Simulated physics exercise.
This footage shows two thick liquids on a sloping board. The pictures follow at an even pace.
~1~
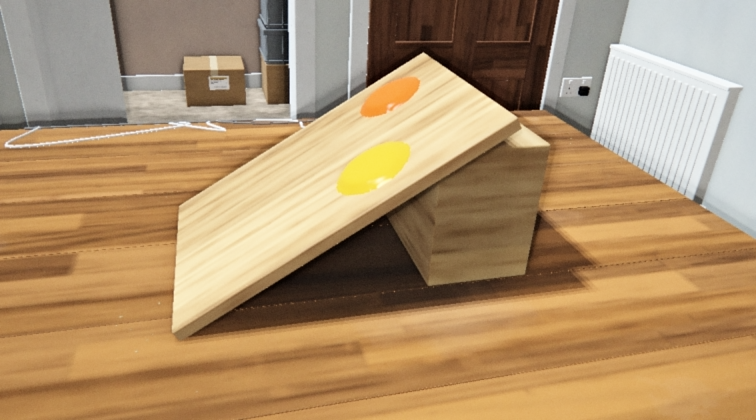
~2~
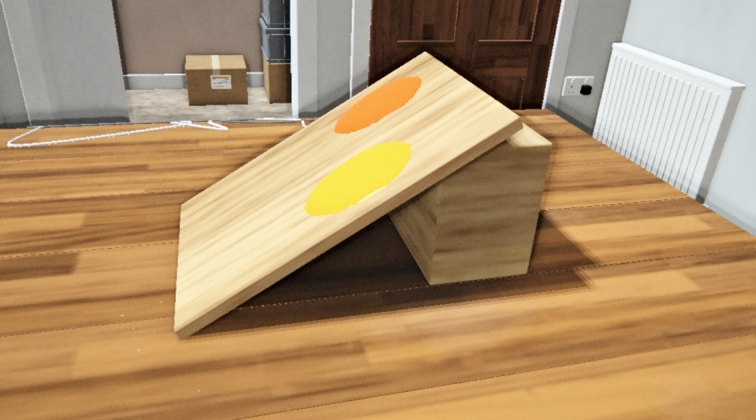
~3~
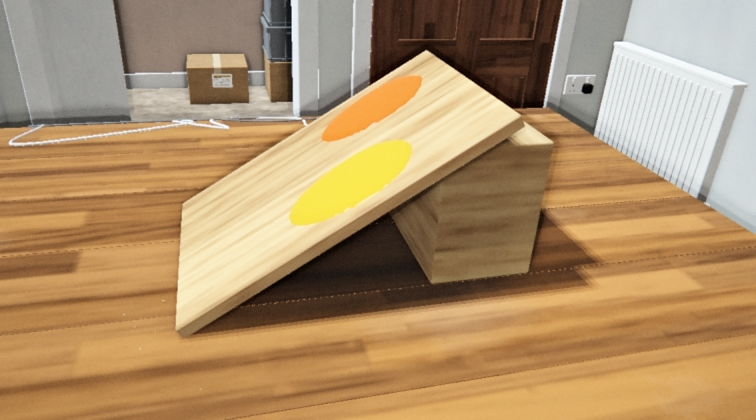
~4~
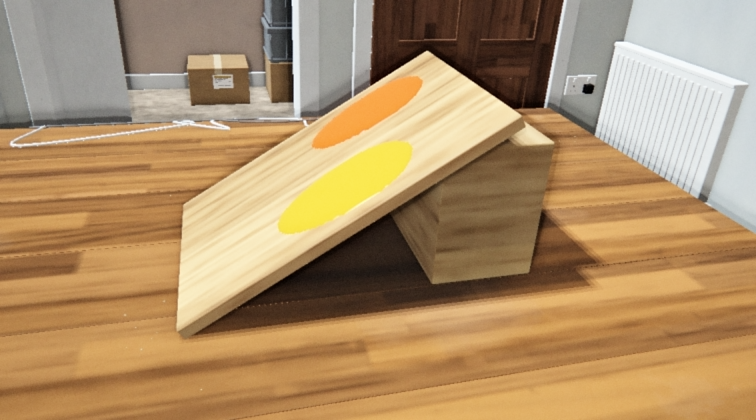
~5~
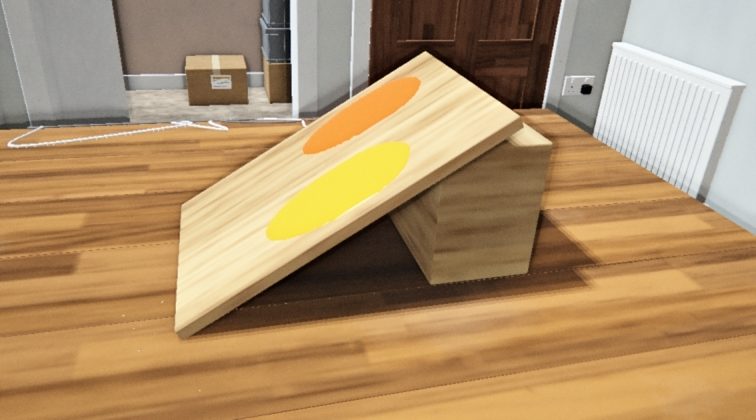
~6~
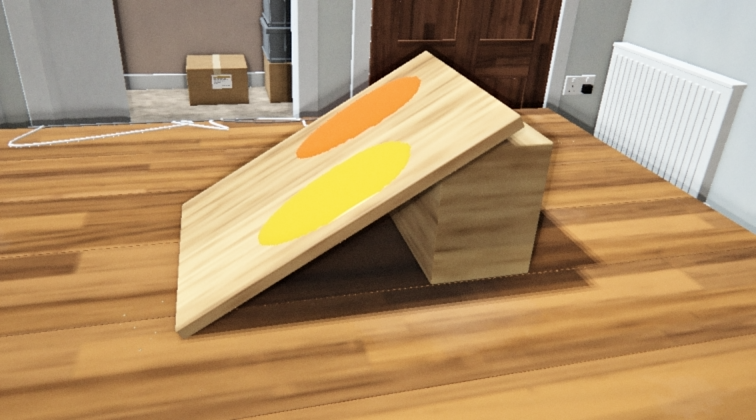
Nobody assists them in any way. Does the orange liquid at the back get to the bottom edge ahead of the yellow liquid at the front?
No, the front one does.
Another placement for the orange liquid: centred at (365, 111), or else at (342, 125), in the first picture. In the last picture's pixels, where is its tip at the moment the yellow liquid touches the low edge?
Its tip would sit near (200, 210) in the first try and at (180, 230) in the second.
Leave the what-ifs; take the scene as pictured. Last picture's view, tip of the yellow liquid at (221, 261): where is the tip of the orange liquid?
Around (265, 174).
A moment on, the yellow liquid is close to the edge; the orange liquid is three quarters of the way down.
When it is over, the yellow liquid is at the low edge; the orange liquid is three quarters of the way down.
